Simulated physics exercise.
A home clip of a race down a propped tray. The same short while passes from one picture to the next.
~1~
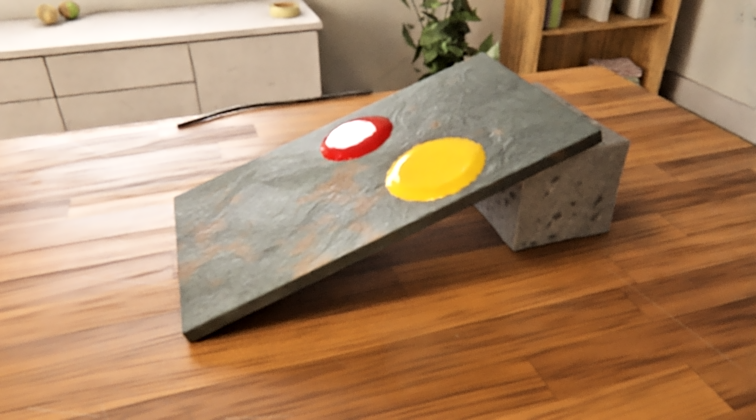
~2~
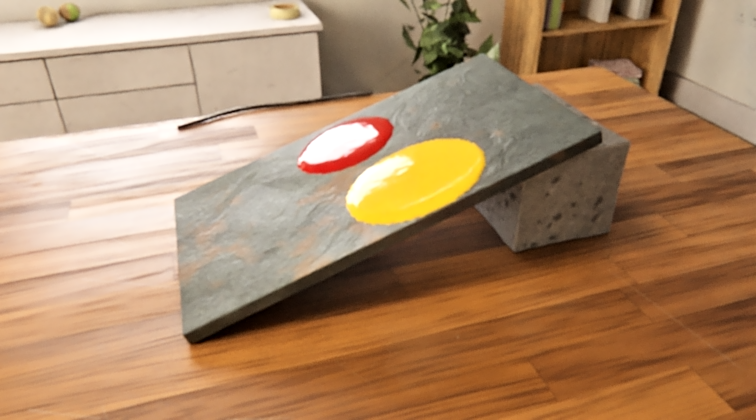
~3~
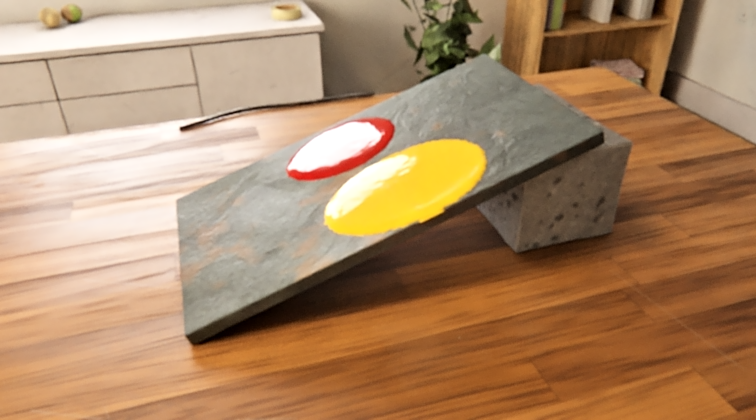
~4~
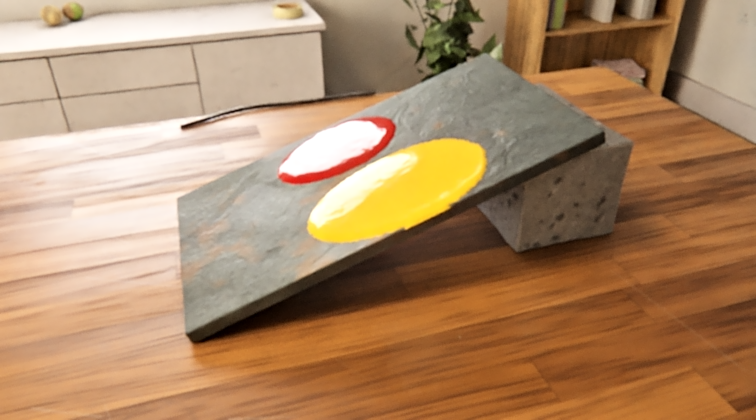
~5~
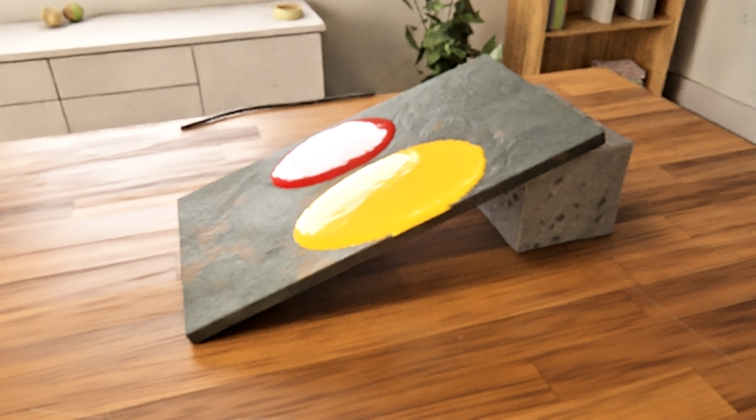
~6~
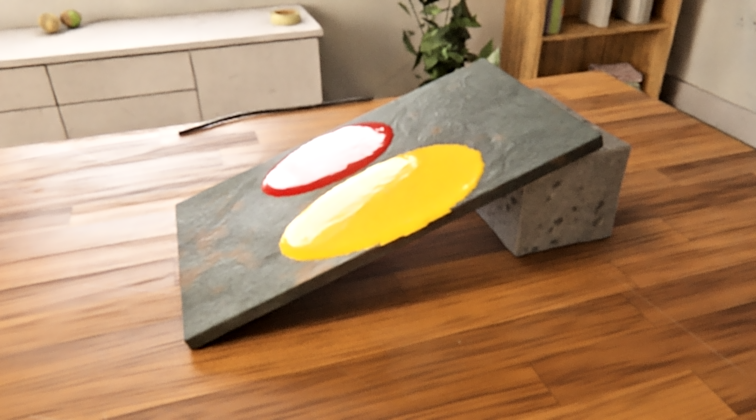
A tilted stone slab propped on a block, with red-rimmed white and yellow puddles spreading slowly down its surface toward the left.
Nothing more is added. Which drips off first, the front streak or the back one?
The nearer one.
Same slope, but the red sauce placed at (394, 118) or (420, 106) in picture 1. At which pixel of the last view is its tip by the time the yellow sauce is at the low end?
Around (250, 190) in the first try, (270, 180) in the second.
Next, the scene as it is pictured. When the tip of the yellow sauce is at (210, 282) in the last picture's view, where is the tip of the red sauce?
Around (222, 207).
Shortly, the yellow sauce is close to the edge; the red sauce is three quarters of the way down.
Then, the yellow sauce is close to the edge; the red sauce is close to the edge.
At the finish, the yellow sauce is at the low edge; the red sauce is close to the edge.
